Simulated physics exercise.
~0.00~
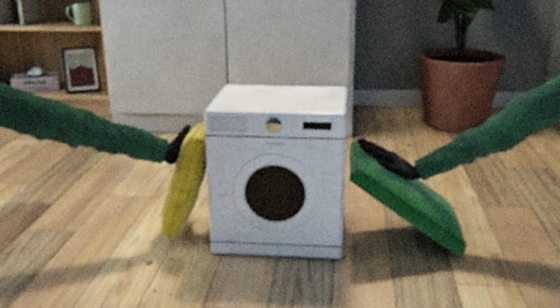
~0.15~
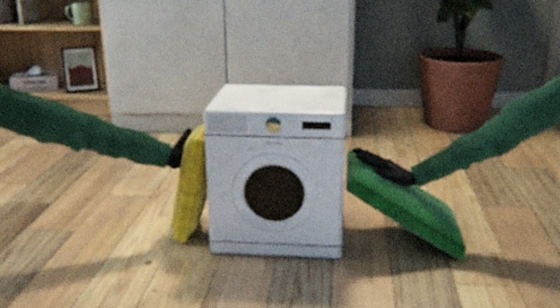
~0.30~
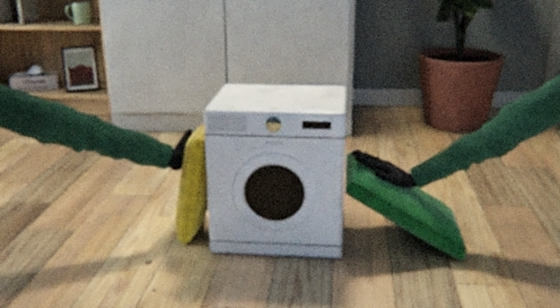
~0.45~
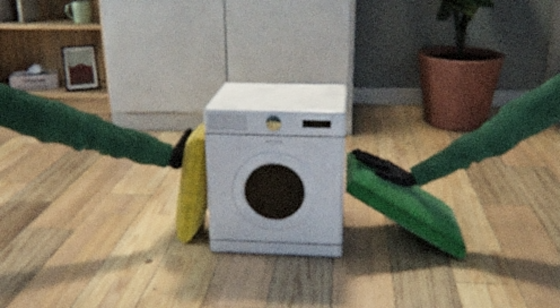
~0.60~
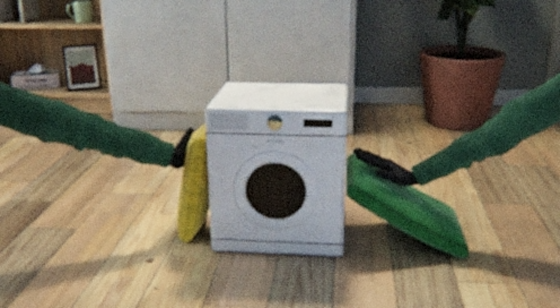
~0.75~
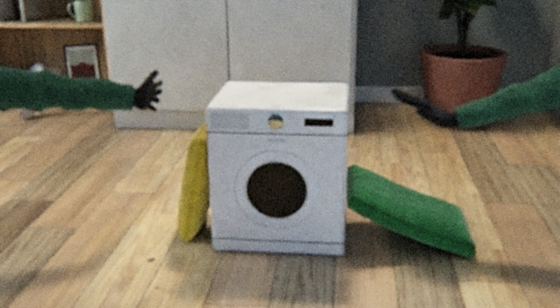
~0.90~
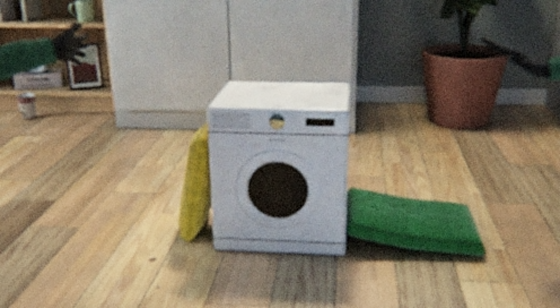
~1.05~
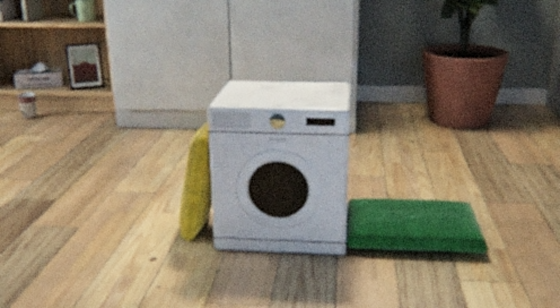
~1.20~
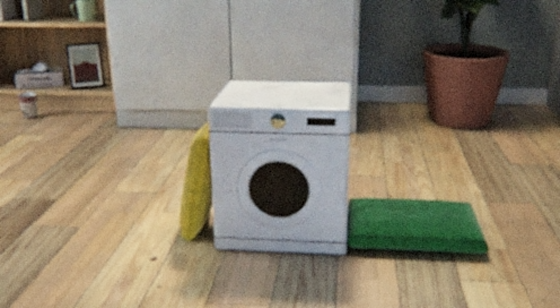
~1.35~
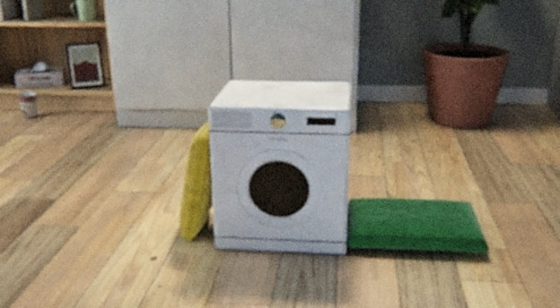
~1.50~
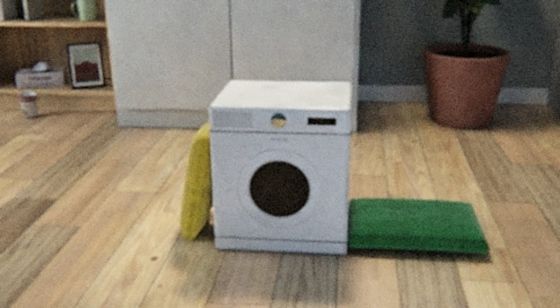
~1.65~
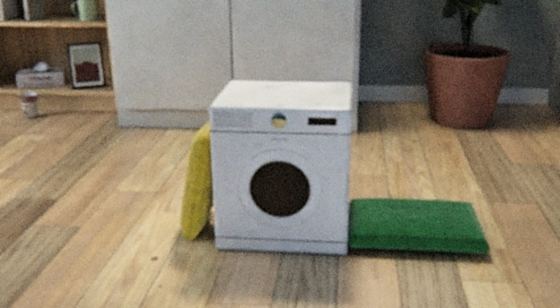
On a wooden floor, gloved hands releasing two cushions against a small white washer, the yellow staying propped, the green slumping flat.
